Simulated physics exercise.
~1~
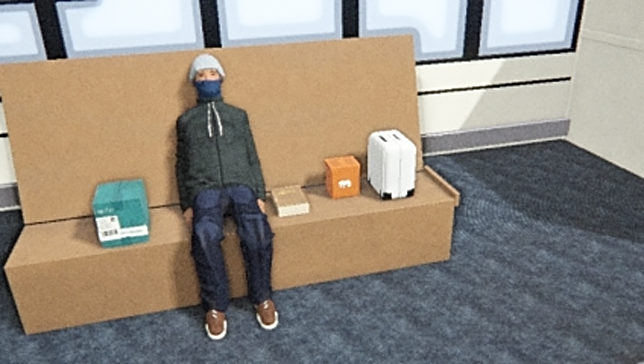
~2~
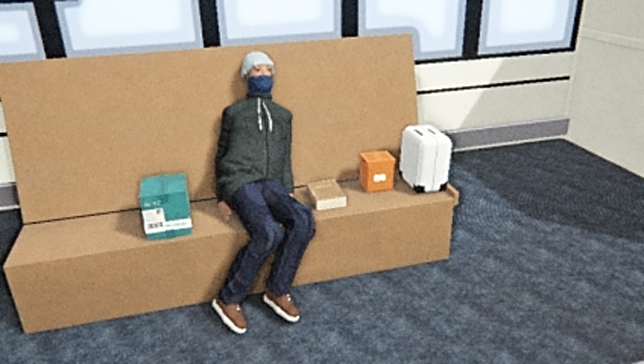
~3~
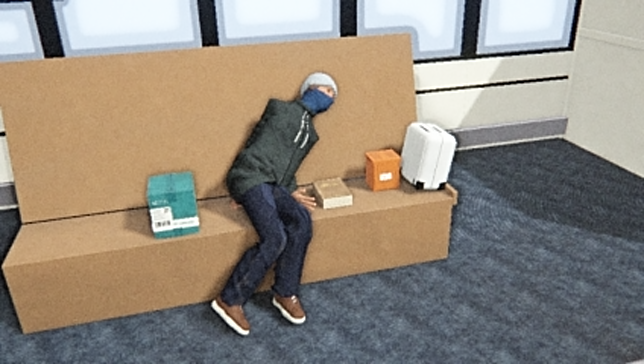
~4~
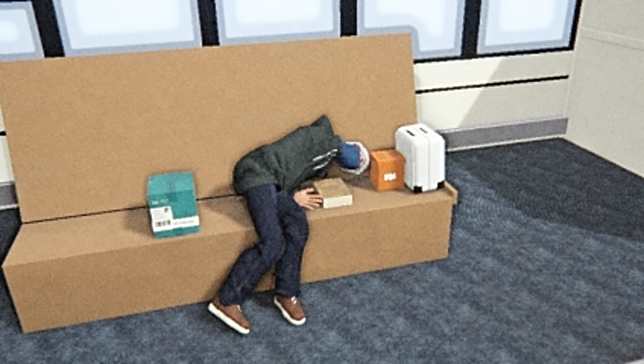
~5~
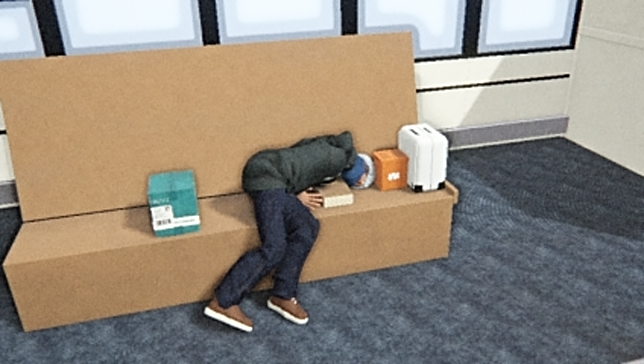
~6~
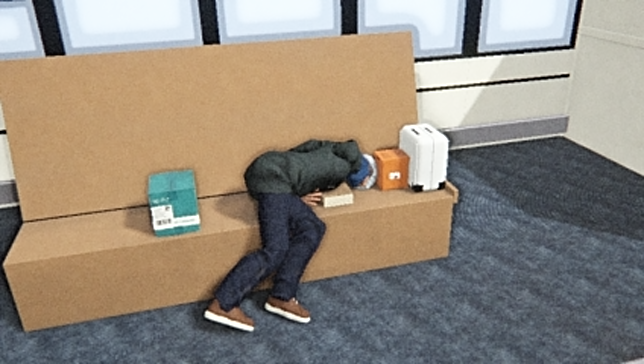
On a long brown bench, a masked person in a beanie slides right along with the objects on either side, then topples sideways toward an orange container and white case, ending slumped face down over a small brown item, with everything still on the seat.
